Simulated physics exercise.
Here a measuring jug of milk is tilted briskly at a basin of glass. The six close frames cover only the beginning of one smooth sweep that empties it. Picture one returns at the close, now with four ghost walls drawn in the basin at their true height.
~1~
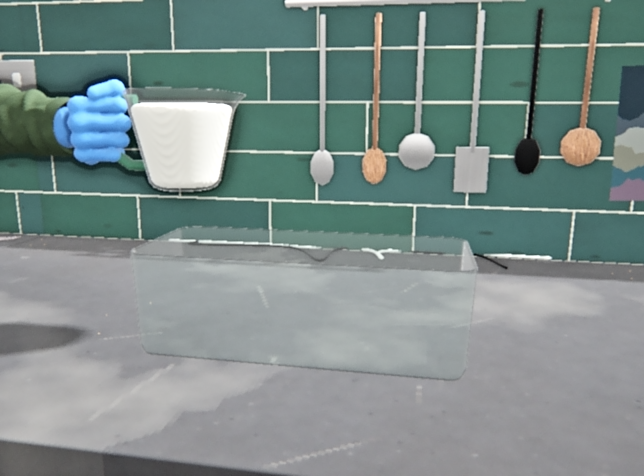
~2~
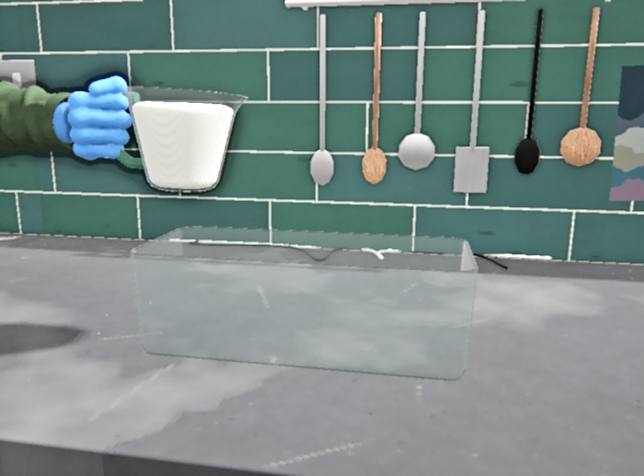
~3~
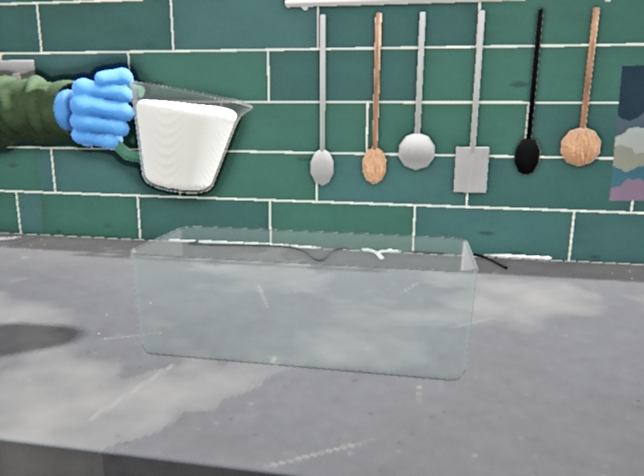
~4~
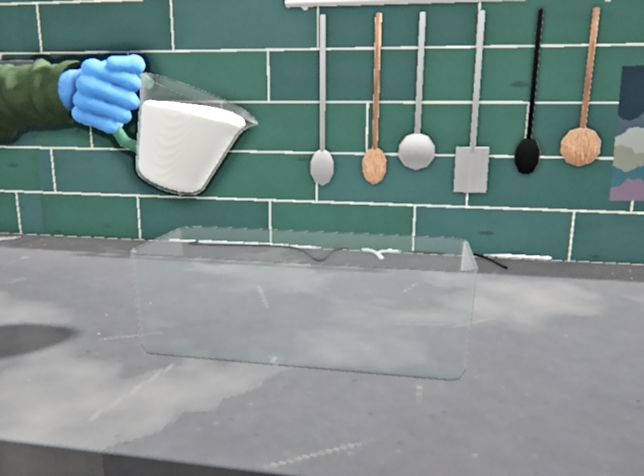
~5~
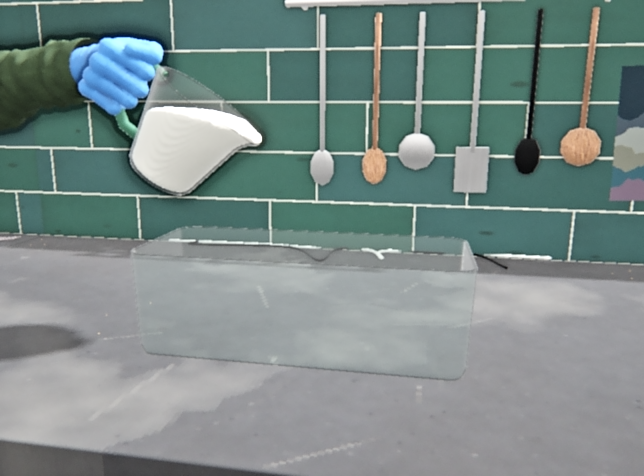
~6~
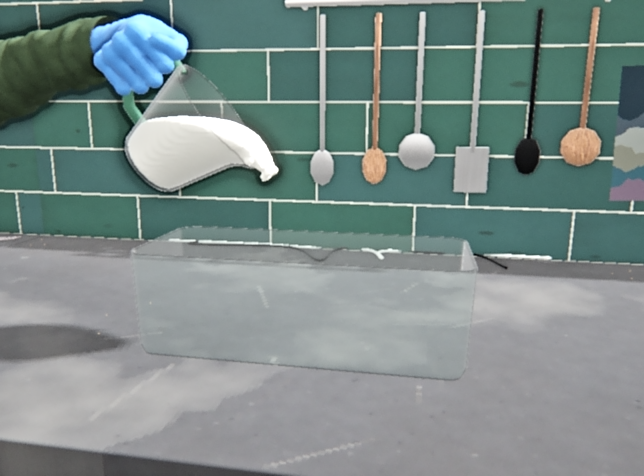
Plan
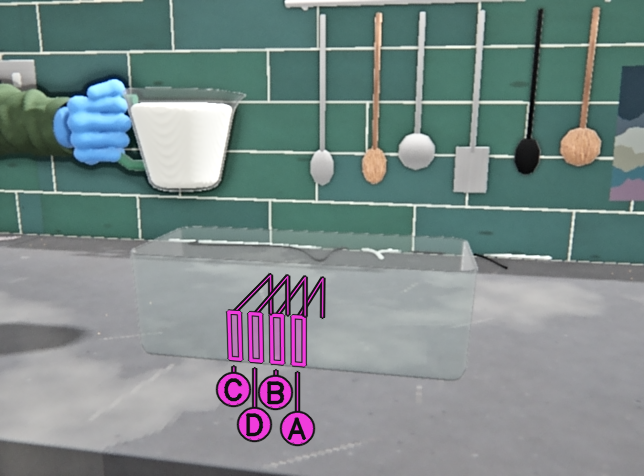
Gloved blue hand tilting a clear jug of milk rightward above a glass basin, milk reaching and then passing the lip.
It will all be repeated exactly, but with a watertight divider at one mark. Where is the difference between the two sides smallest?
Go for D.
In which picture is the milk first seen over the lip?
Picture 5.
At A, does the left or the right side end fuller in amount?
The left side.
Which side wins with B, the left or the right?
More ends on the left.
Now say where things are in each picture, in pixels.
Upright, lip at (243, 94); basin from (143, 350) to (466, 378); nothing has left yet, in the first frame.
Tipped about 3°, lip at (245, 98); nothing has left yet, in the second frame.
Tipped about 10°, lip at (250, 107); nothing has left yet, in the third frame.
Tipped about 22°, lip at (255, 123); nothing has left yet, in the fourth frame.
Tipped about 37°, lip at (257, 144); milk is over the lip, down to (257, 144), in the fifth frame.
Tipped about 54°, lip at (253, 167); milk is over the lip, down to (265, 178), in the sixth frame.
In magenta, A at (297, 372); B at (275, 370); C at (233, 367); D at (254, 368).
For slot A, about 86 % ends left of the wall and 11 % right of it; 3 % is lost outside.
For slot B, about 69 % ends left of the wall and 29 % right of it.
For slot C, about 29 % ends left of the wall and 68 % right of it.
For slot D, about 51 % ends left of the wall and 46 % right of it; 3 % is lost outside.
